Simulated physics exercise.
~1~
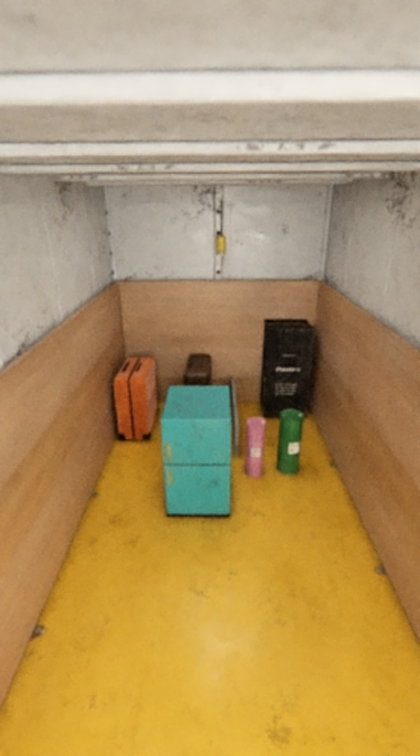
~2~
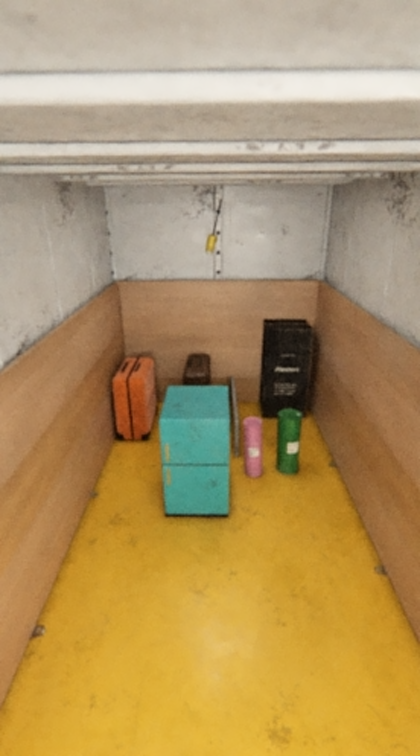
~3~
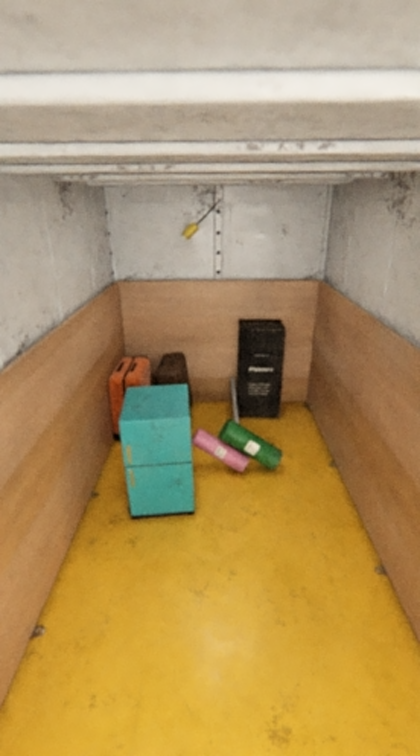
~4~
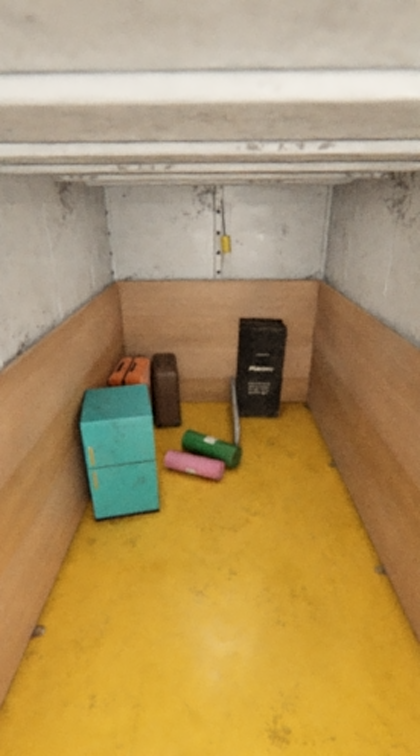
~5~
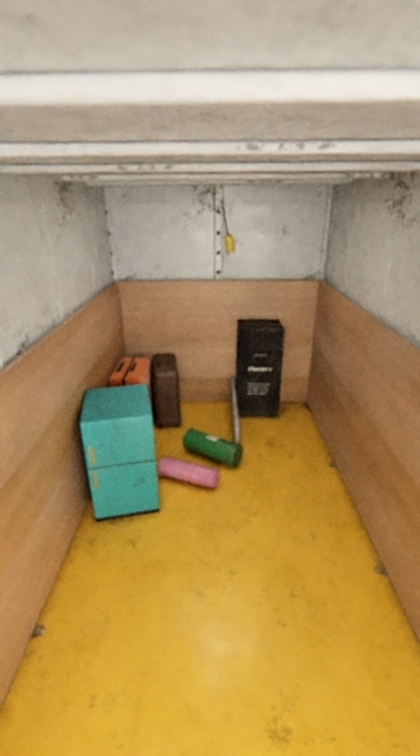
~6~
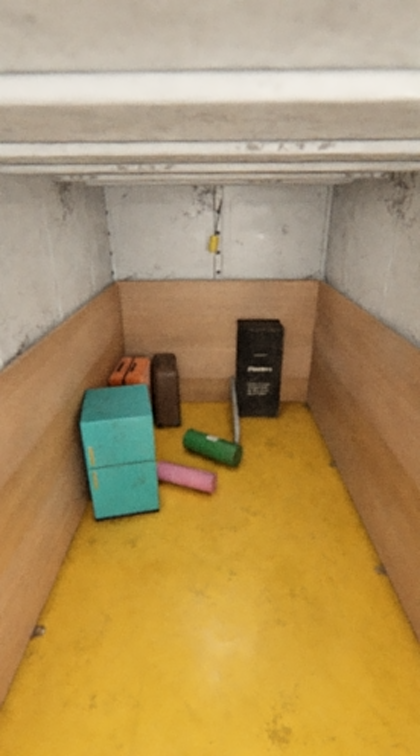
A turquoise box, a black box and a brown case slid left across the yellow floor of a van's load bay while the pink and green cylinders tipped over, and they ended up lying on their sides as the boxes and cases stayed upright.
